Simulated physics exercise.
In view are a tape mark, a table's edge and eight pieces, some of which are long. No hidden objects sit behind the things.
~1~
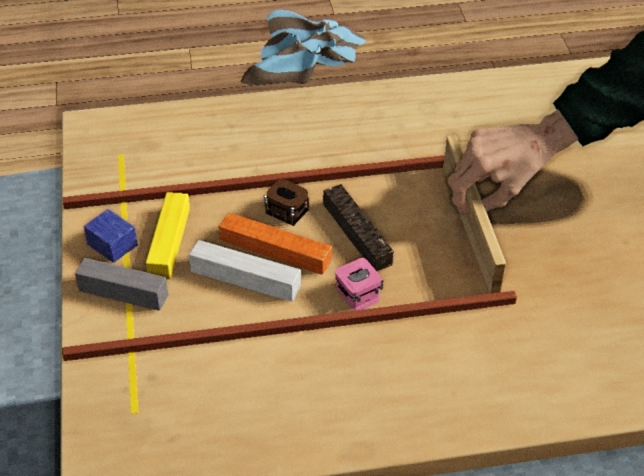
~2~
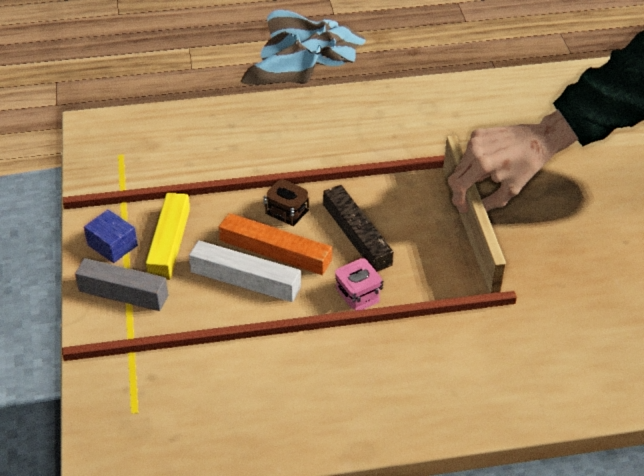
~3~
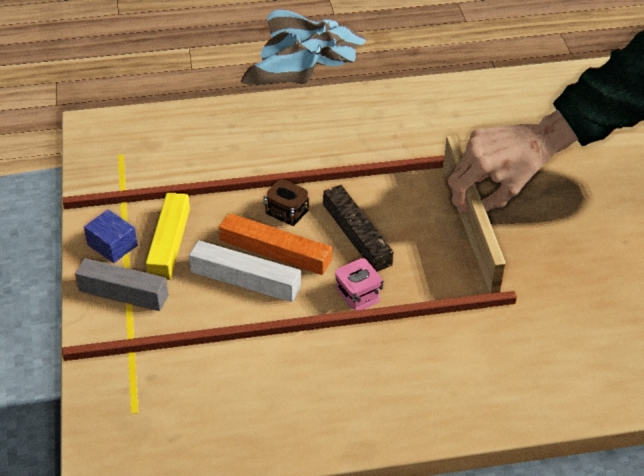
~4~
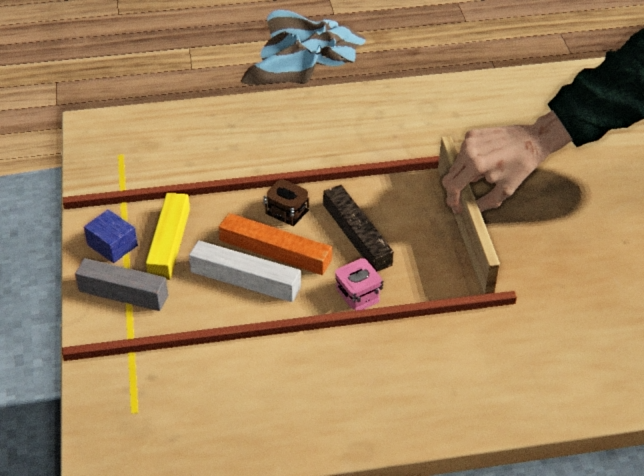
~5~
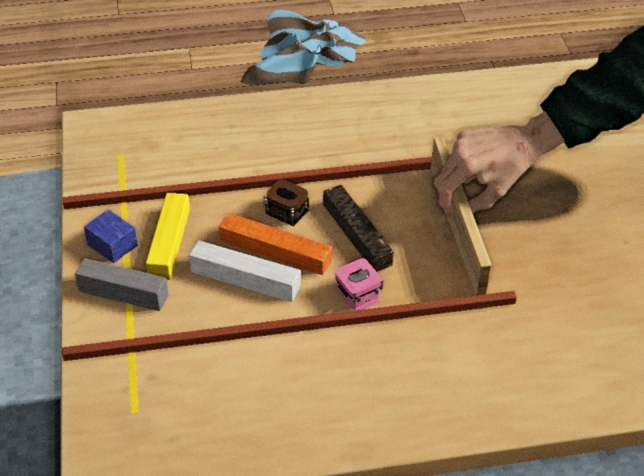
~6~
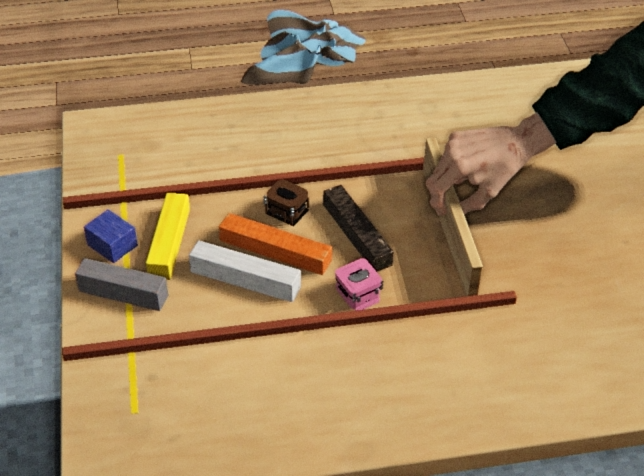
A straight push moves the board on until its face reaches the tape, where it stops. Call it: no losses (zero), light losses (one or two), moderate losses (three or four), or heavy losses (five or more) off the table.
Moderate losses.
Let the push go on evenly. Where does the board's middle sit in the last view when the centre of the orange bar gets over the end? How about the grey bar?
I reckon its middle sits around (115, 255) and then around (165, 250).
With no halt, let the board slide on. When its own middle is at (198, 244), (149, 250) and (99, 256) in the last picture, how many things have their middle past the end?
Taking the places in turn, the counts are 0, 3 and 6.
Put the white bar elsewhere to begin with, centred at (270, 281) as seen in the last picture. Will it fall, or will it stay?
It stays put.
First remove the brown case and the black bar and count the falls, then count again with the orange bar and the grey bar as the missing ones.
Going first to second: 2 and 1.
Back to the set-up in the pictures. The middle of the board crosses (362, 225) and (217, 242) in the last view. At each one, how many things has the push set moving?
At that stage 2; at the next, 8.
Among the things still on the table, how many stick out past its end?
2.
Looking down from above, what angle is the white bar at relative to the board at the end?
I'd say it's about 20° out of line.
Early on, none off yet; blue block at rest near (111, 236); grey bar at rest near (122, 285); yellow stick at rest near (169, 235).
Finally, the number that fall off is three or four; lost, yellow stick, grey bar and blue block.
